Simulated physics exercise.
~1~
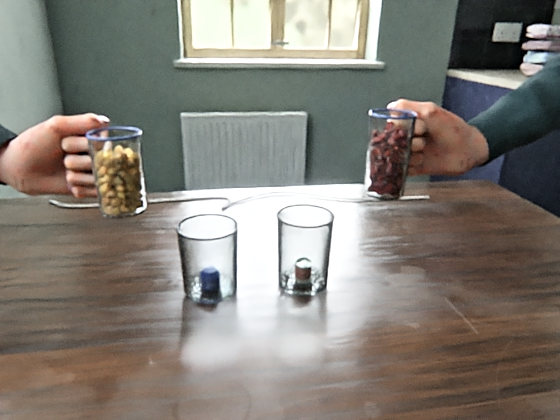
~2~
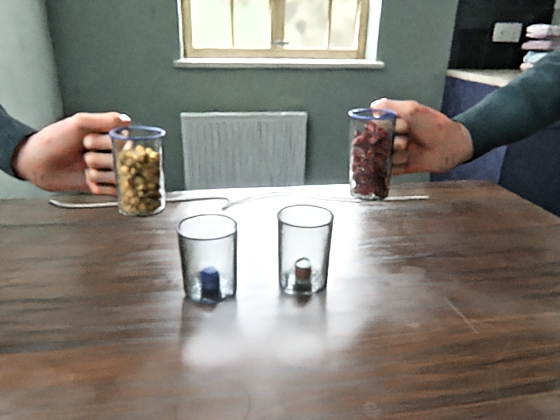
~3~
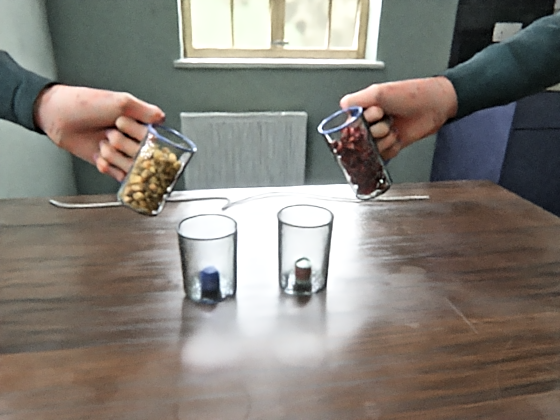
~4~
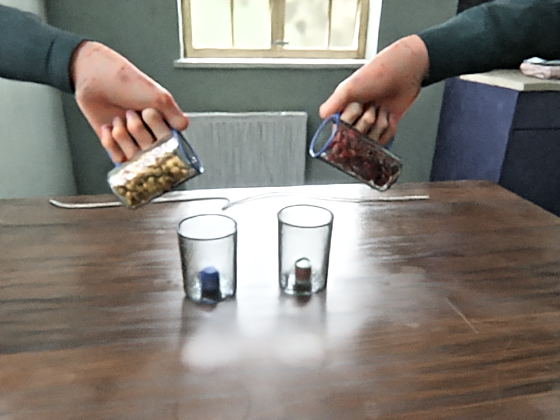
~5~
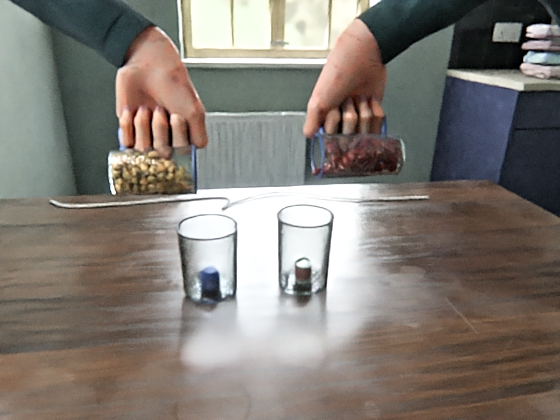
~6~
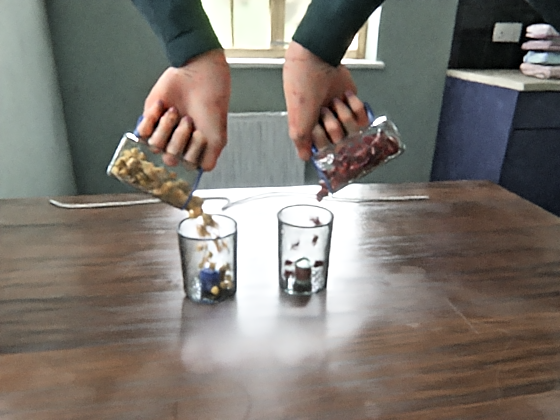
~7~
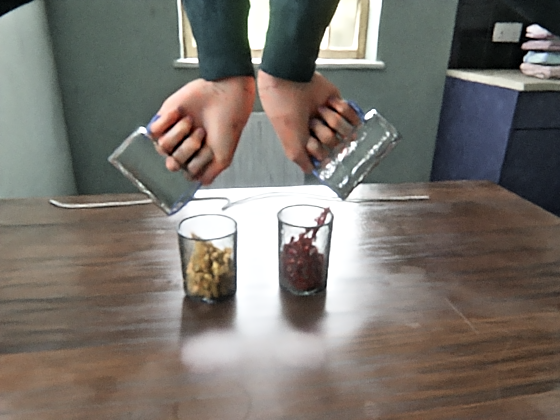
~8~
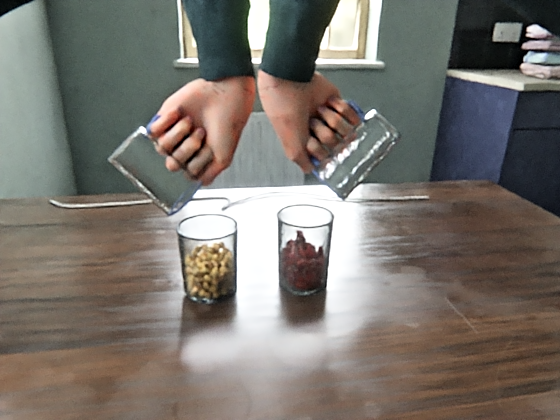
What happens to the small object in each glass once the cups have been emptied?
Both objects end up buried, the left one under the yellowish pieces and the right one under the dark red pieces.
